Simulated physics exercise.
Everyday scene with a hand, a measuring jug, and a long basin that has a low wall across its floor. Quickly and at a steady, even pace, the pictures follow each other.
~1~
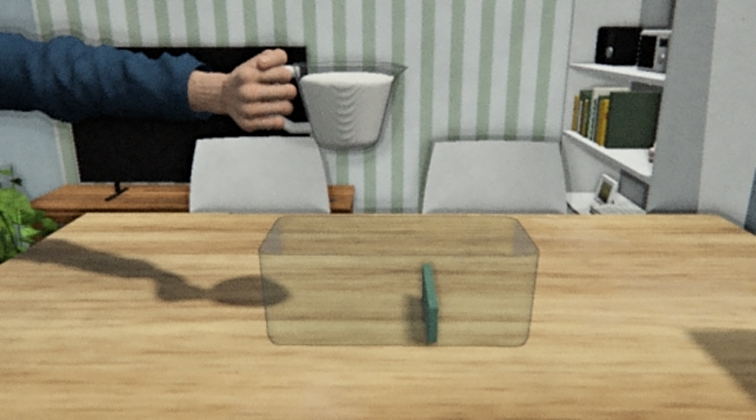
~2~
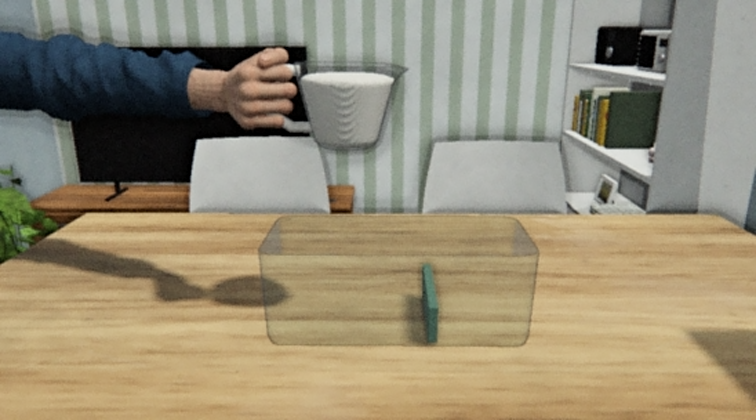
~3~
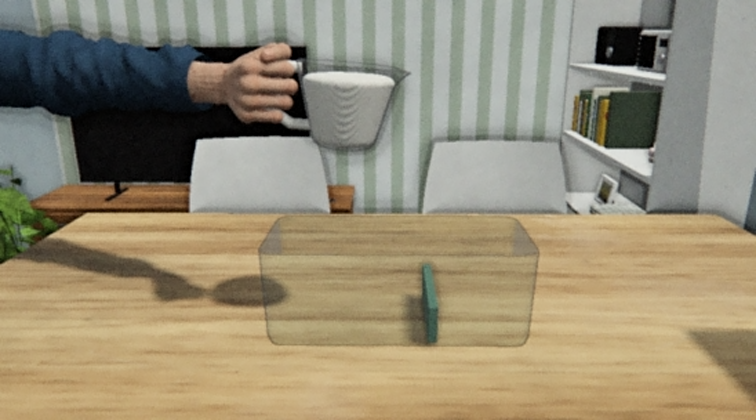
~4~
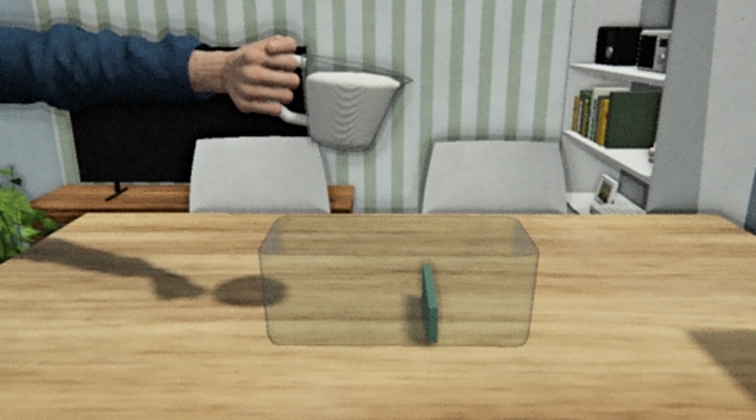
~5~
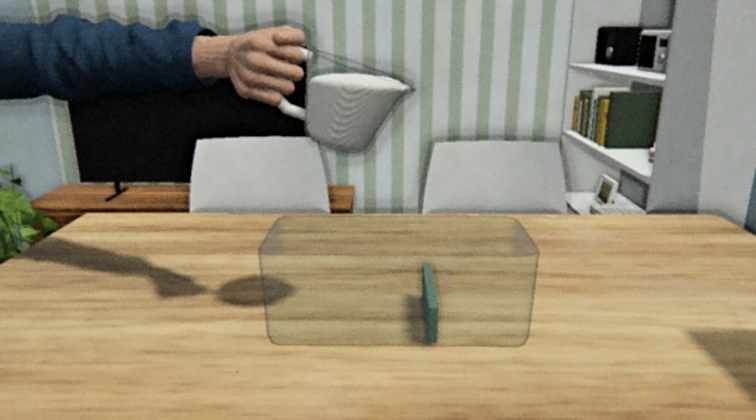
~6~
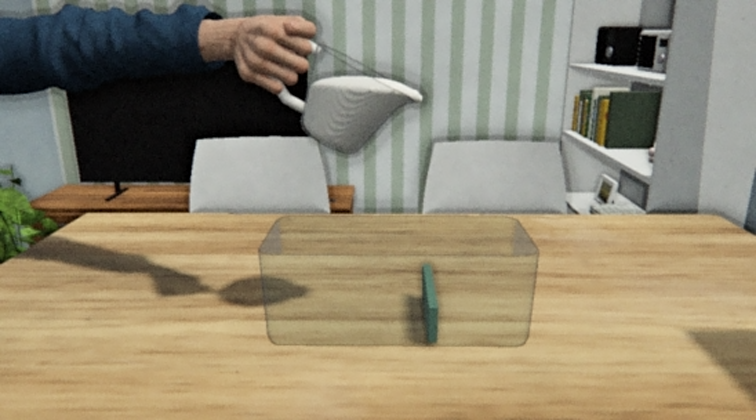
Above a wooden table in a living room, a hand held a jug of white liquid over a clear basin with a low green wall inside, then gradually tilted it to the right.
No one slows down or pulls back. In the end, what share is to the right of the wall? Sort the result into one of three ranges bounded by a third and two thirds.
It falls in the top range, above two thirds.
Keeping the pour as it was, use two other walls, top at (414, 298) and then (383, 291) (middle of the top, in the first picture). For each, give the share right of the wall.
Case 1: 85 %; case 2: 90 %.
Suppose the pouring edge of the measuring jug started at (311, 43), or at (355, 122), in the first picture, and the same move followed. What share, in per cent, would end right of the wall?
Near 5 in a hundred first, near 5 in a hundred second.
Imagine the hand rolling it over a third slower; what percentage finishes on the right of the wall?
About 85 %.
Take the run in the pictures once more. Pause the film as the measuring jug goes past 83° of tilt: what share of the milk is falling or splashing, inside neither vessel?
Roughly 35 percent.
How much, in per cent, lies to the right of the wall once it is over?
Close to 85 in a hundred.
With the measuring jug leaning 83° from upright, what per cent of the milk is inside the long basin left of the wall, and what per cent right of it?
Left side 0 in a hundred, right side 25 in a hundred.
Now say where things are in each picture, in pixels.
The first frame shows tilt 0°; pouring edge (408, 66); surface from (301, 78) to (394, 77); the long basin's rim runs from (269, 235) to (527, 236); the wall's top is at (430, 285).
The second frame shows tilt 1°; pouring edge (409, 68); surface from (301, 77) to (394, 78).
The third frame shows tilt 5°; pouring edge (411, 72); surface from (304, 76) to (396, 79).
The fourth frame shows tilt 11°; pouring edge (414, 79); surface from (307, 76) to (400, 82).
The fifth frame shows tilt 19°; pouring edge (417, 89); surface from (311, 78) to (409, 84).
The sixth frame shows tilt 29°; pouring edge (418, 101); surface from (313, 84) to (414, 93); 2 per cent is over the edge.
A moment on, the measuring jug is tipped on its side and 43 per cent is still to pour, 0 is left of the wall and 24 right of it.
Next, the measuring jug is tipped on its side and 5 per cent is still to pour, 6 is left of the wall and 77 right of it.
Then the measuring jug is tipped on its side and 0 per cent is still to pour, 13 is left of the wall and 86 right of it.
Later the measuring jug is tipped on its side and 0 per cent is still to pour, 13 is left of the wall and 86 right of it.
At rest 13 per cent lies left of the wall, 86 right of it and 1 outside.
